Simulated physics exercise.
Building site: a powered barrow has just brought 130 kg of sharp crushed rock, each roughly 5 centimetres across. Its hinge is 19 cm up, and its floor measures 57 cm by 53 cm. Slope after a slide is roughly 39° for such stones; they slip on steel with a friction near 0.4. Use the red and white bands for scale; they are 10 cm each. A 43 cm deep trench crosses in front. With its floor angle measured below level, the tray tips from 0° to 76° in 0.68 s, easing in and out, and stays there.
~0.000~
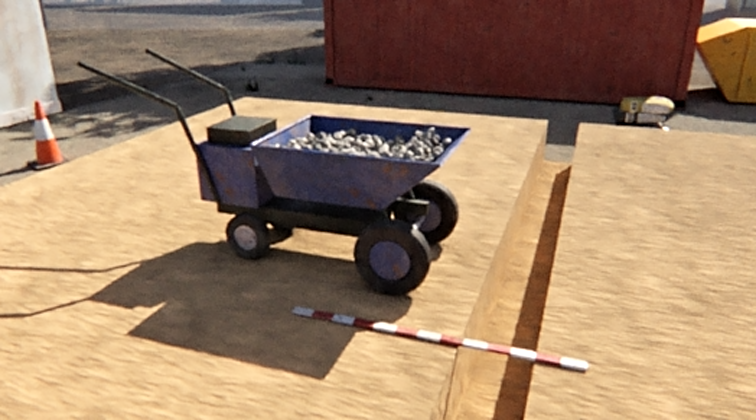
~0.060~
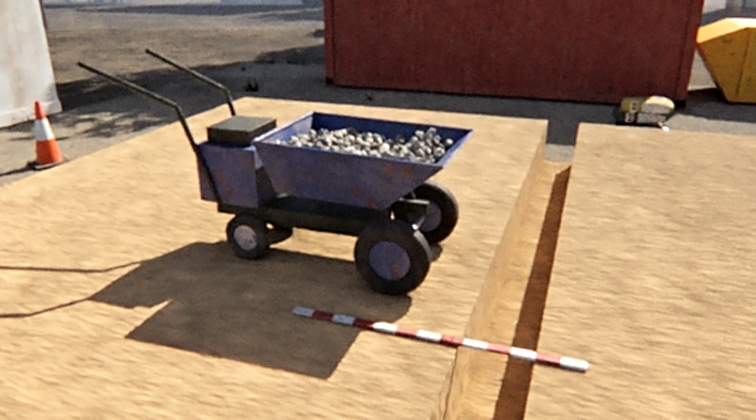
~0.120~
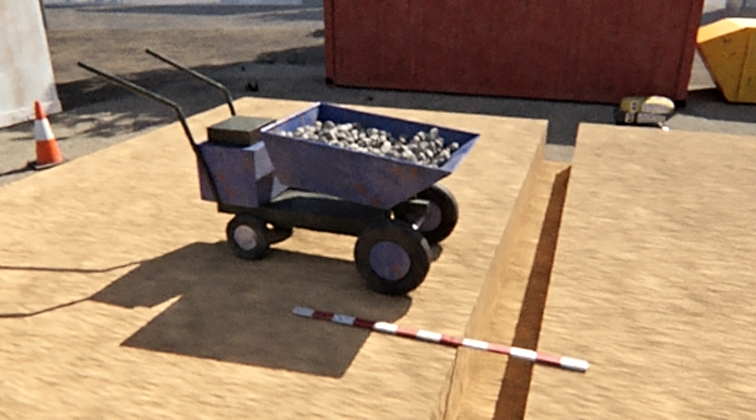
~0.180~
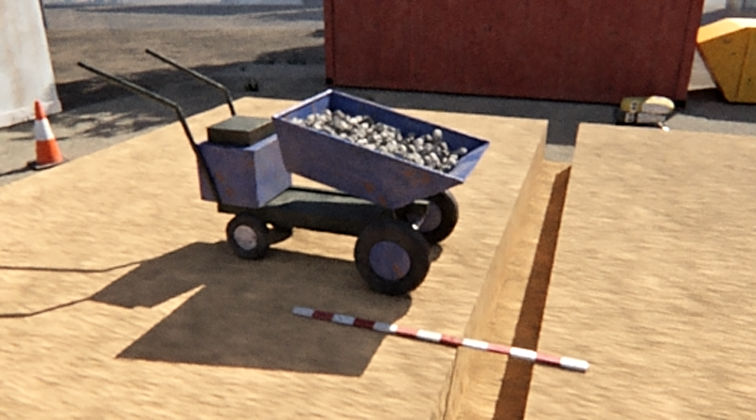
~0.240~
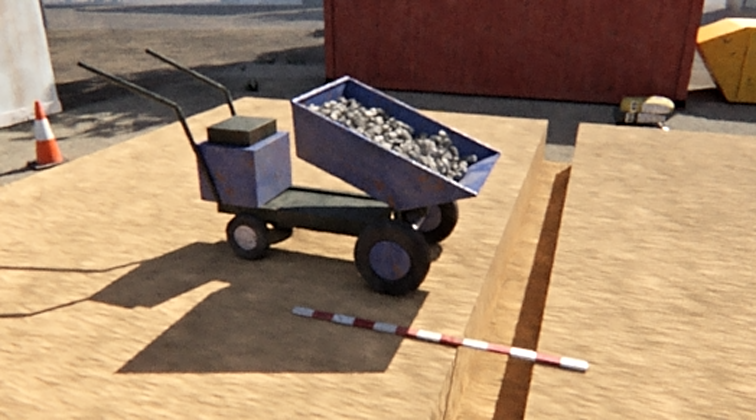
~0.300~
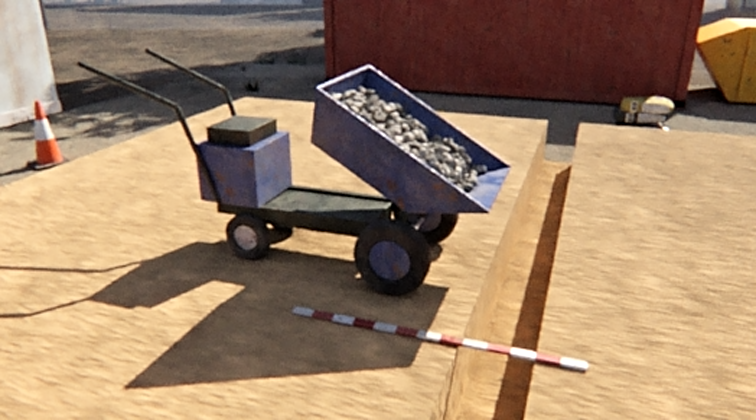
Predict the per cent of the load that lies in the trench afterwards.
55 per cent.
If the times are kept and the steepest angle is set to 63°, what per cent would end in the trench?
It would be near 55 per cent.
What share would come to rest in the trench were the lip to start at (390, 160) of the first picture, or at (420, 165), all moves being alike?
I'd expect close to 85 per cent at the first and 80 per cent at the second.
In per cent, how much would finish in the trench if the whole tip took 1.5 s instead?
Close to 70 per cent then.
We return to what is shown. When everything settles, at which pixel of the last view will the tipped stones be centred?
(539, 334).
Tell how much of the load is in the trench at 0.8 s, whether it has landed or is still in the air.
Roughly 25% by that time.
After 0.5 s the floor is at 64°; 100 % in the tray; the foremost stones are at (510, 233).
After 0.8 s the floor is at 76°; 59 % in the tray, 25 % in the trench, 15 % past the trench; the foremost stones are at (587, 308).
After 1.1 s the floor is at 76°; 2 % in the tray, 52 % in the trench, 47 % past the trench; the foremost stones are past the picture's edge.
After 3.1 s the floor is at 76°; 0 % in the tray, 55 % in the trench, 45 % past the trench; the foremost stones are past the picture's edge.
